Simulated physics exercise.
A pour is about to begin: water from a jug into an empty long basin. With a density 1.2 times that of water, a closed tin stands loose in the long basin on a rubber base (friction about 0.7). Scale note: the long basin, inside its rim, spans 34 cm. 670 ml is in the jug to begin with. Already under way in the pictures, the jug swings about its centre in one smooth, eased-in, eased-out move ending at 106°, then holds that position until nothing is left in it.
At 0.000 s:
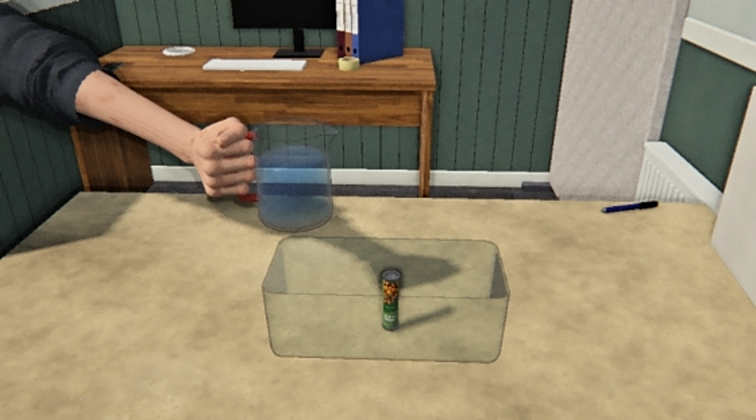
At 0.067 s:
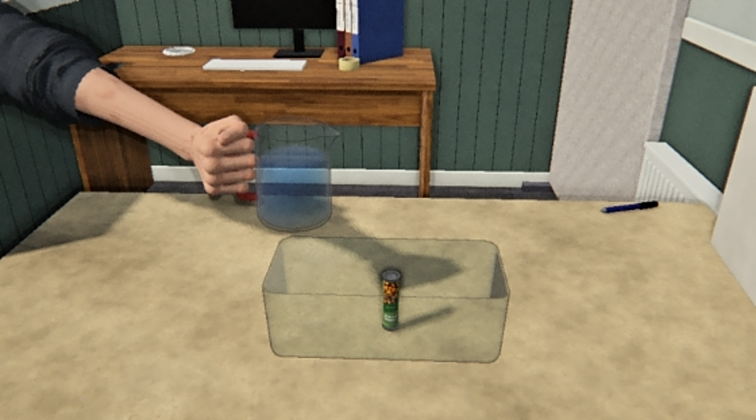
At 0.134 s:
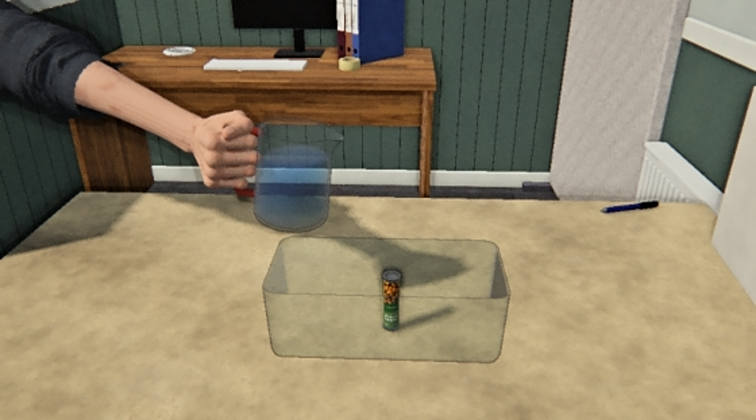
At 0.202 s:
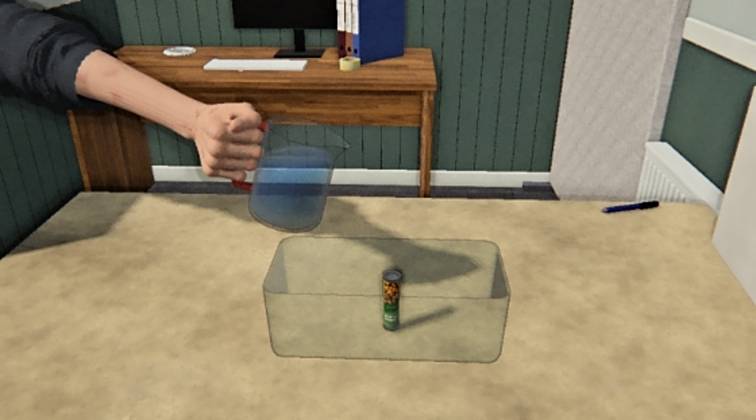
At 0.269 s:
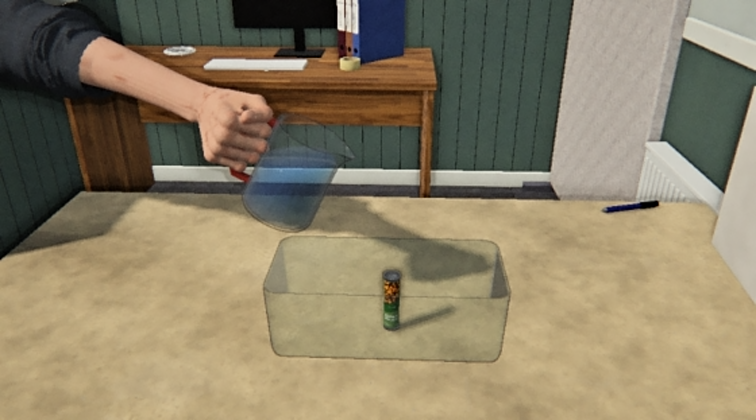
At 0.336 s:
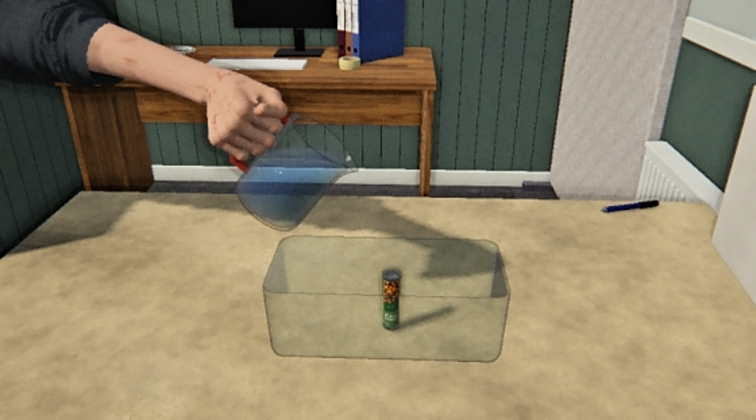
In a room with dark green panelled walls, a still camera looks slightly down across a mottled beige tabletop toward a wooden desk with a monitor and keyboard. An empty, clear long basin holds a small green-and-orange tin, with a blue pen lying to the right. Above the basin's left side, a dark-sleeved arm grips a clear jug of blue water by its red handle, tilting it smoothly rightward.
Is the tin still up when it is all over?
It will be floored.
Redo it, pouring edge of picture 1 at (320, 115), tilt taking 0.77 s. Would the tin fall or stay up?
Then the tin comes down.
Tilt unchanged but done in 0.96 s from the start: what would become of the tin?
Outcome - the tin ends up overturned.
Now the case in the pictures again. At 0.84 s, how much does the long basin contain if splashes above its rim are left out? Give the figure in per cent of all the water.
Around 62 parts in a hundred.
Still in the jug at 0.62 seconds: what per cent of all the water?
70 %.
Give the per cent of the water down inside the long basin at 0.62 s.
I'd put it near 9 percent.
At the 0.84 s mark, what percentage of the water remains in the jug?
Share remaining: Approx. 22 %.
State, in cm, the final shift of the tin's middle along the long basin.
Net tin displacement: Roughly 8.0 cm.
By 0.62 s the tilt is 94° and 70 per cent is still to pour; the tin stands where it began.
By 0.84 s the tilt is 106° and 22 per cent is still to pour; the tin stands where it began.
By 1.06 s the tilt is 106° and 4 per cent is still to pour; the tin lies on its side.
By 1.30 s the tilt is 106° and 1 per cent is still to pour; the tin lies on its side.
At rest the tin lies on its side.
